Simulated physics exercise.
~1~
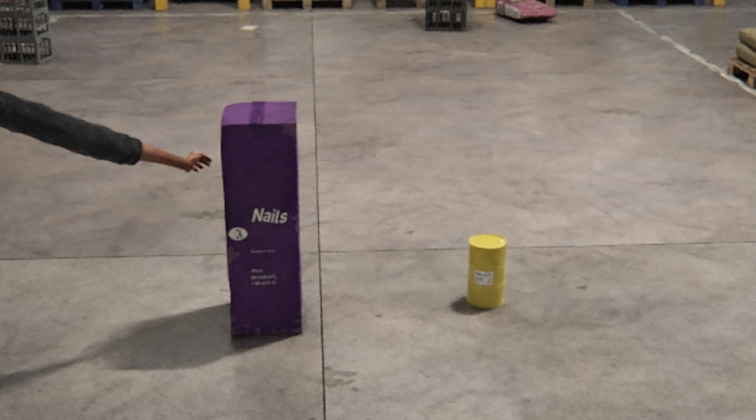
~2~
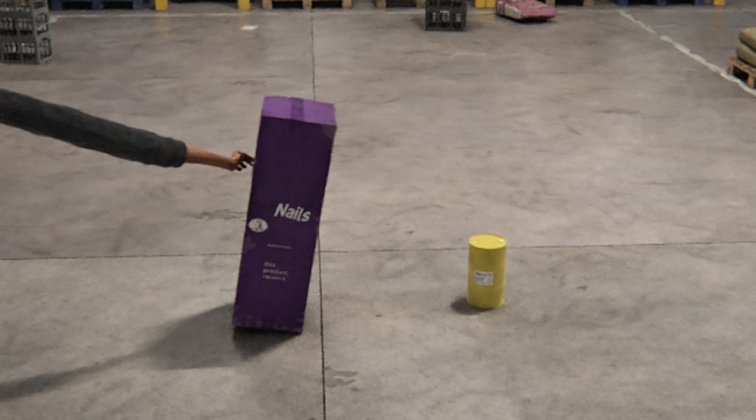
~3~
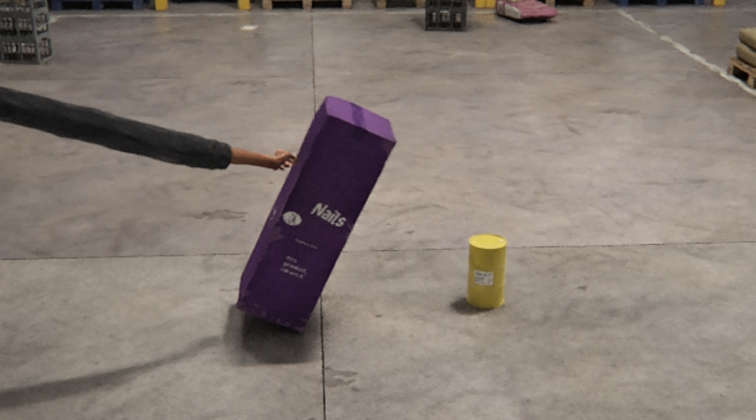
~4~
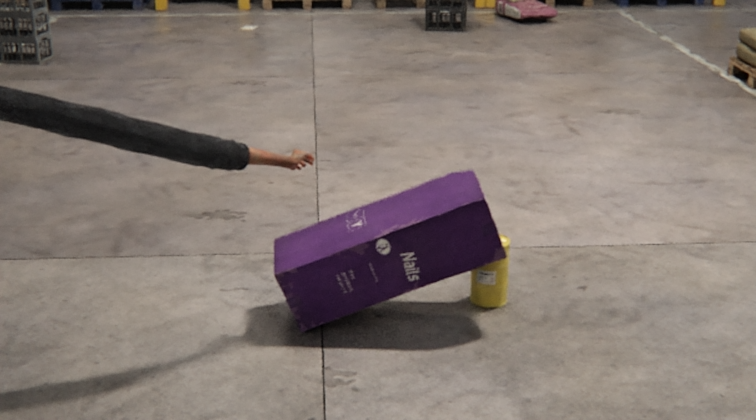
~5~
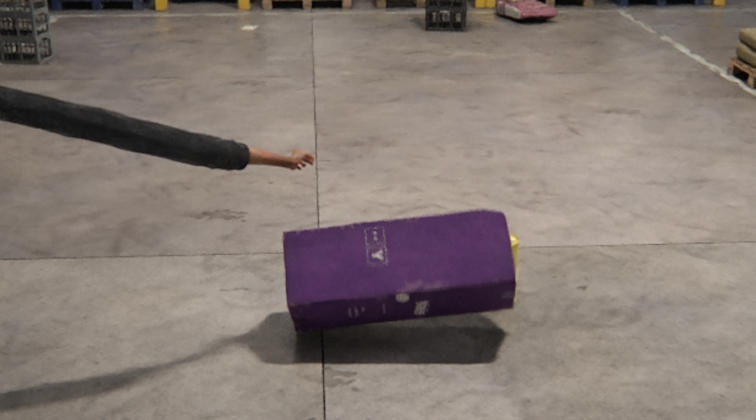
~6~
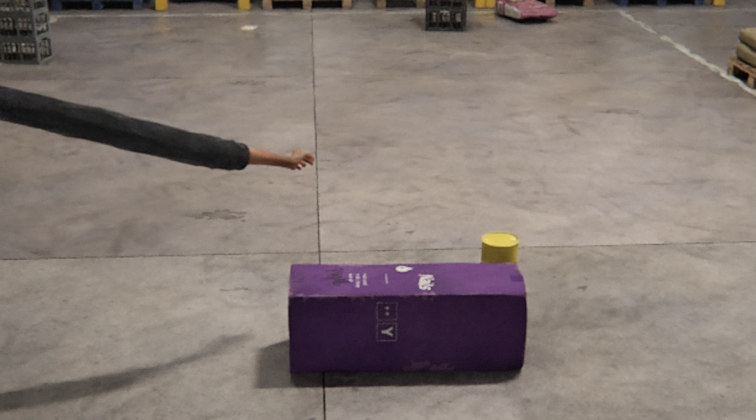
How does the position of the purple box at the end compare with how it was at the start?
At the start the purple box stands upright, and by the end it is lying on its side on the floor.
